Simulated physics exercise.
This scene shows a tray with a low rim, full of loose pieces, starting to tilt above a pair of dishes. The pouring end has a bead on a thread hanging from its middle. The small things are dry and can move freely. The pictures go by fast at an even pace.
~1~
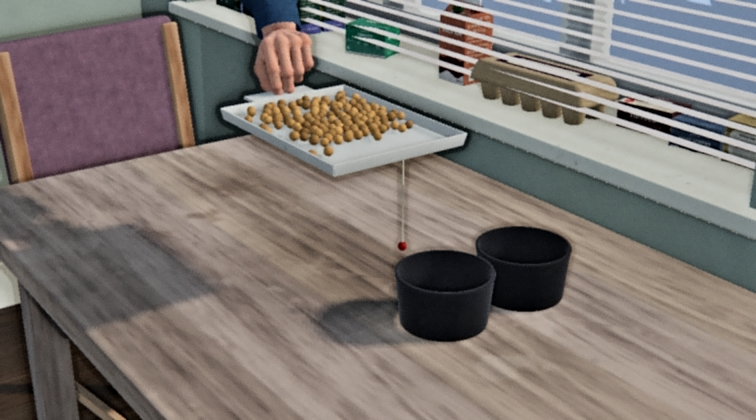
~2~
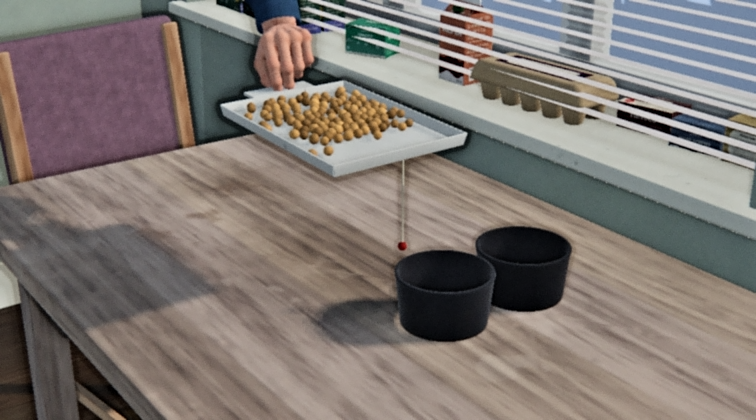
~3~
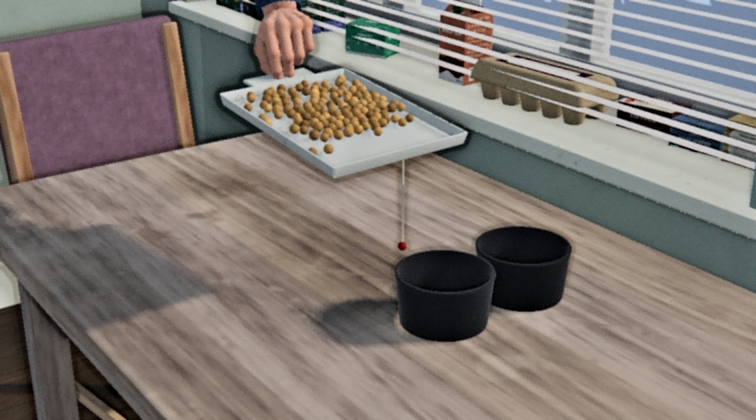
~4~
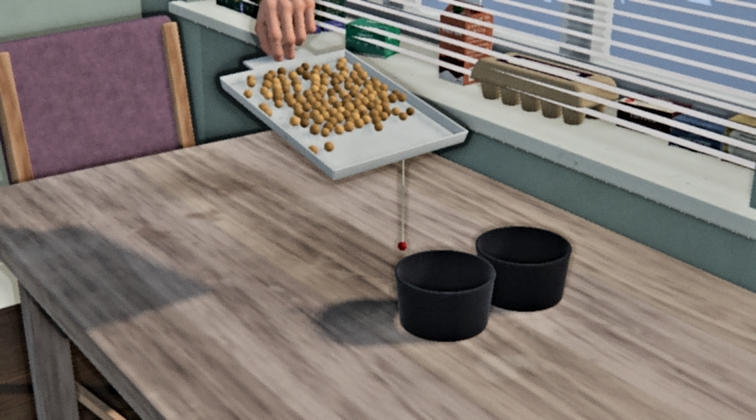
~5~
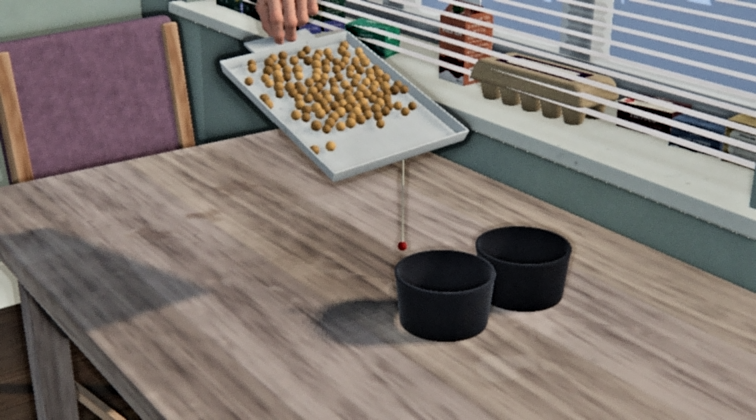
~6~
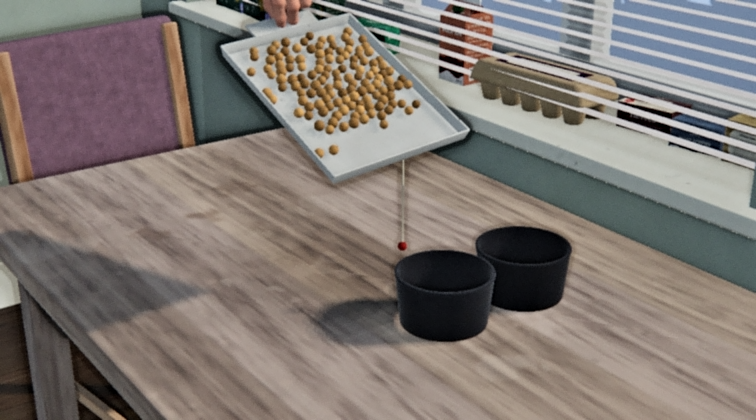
In the video, a hand holds a white tray of small round tan beads above a wooden table with two black dishes, then raises the tray's far end, steepening its tilt while the beads shift and spread slightly across it.
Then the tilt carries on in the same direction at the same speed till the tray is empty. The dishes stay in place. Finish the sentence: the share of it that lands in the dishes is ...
... below one half.
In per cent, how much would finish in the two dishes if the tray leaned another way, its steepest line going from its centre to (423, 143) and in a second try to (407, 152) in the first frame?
First heading 50 %, second heading 70 %.
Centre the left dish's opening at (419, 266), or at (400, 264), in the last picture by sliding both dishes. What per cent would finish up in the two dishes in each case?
You'd get near 30 per cent and afterwards near 20 per cent.
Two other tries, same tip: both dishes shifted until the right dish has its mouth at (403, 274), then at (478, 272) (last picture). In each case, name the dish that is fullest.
The first try favours the rightmost one, and the second try favours the leftmost one.
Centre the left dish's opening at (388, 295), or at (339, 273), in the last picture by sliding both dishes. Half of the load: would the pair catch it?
The bulk of it and then Short of half.
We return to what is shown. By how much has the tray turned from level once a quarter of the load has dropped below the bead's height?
At about 70°.
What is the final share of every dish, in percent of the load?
About: Left dish 20, right dish 0 per cent.
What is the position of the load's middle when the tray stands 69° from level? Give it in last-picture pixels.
Near (377, 184).
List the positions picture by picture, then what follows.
In the first picture, corners of the pouring end near (334, 164) and (463, 133), level; middle of the load near (332, 118), round wooden beads; left dish near (476, 309); right dish near (555, 281); bead on its thread near (402, 246).
In the second picture, corners of the pouring end near (334, 165) and (463, 133), level; middle of the load near (332, 116).
In the third picture, corners of the pouring end near (335, 166) and (464, 132), tipped barely, lowest at the left corner; middle of the load near (332, 108).
In the fourth picture, corners of the pouring end near (335, 169) and (464, 131), tipped a little, lowest at the left corner; middle of the load near (332, 97).
In the fifth picture, corners of the pouring end near (335, 171) and (465, 130), tipped clearly, lowest at the left corner; middle of the load near (334, 86).
In the sixth picture, corners of the pouring end near (335, 174) and (466, 129), tipped clearly, lowest at the left corner; middle of the load near (337, 80), the whole lot on the move; left dish near (476, 309); right dish near (555, 281).
Shortly afterwards, tray tipped steeply; near half on the tray; a little in the left dish; only a few in the right dish; a little outside both; near a quarter in the air.
Next, tray tipped past a quarter turn; only a few on the tray; near a quarter in the left dish; near two thirds outside both; a little in the air.
Some moments later, tray tipped past a quarter turn; near a quarter in the left dish; the bulk outside both.
In the end, tray tipped past a quarter turn; near a quarter in the left dish; none at all in the right dish; the bulk outside both.
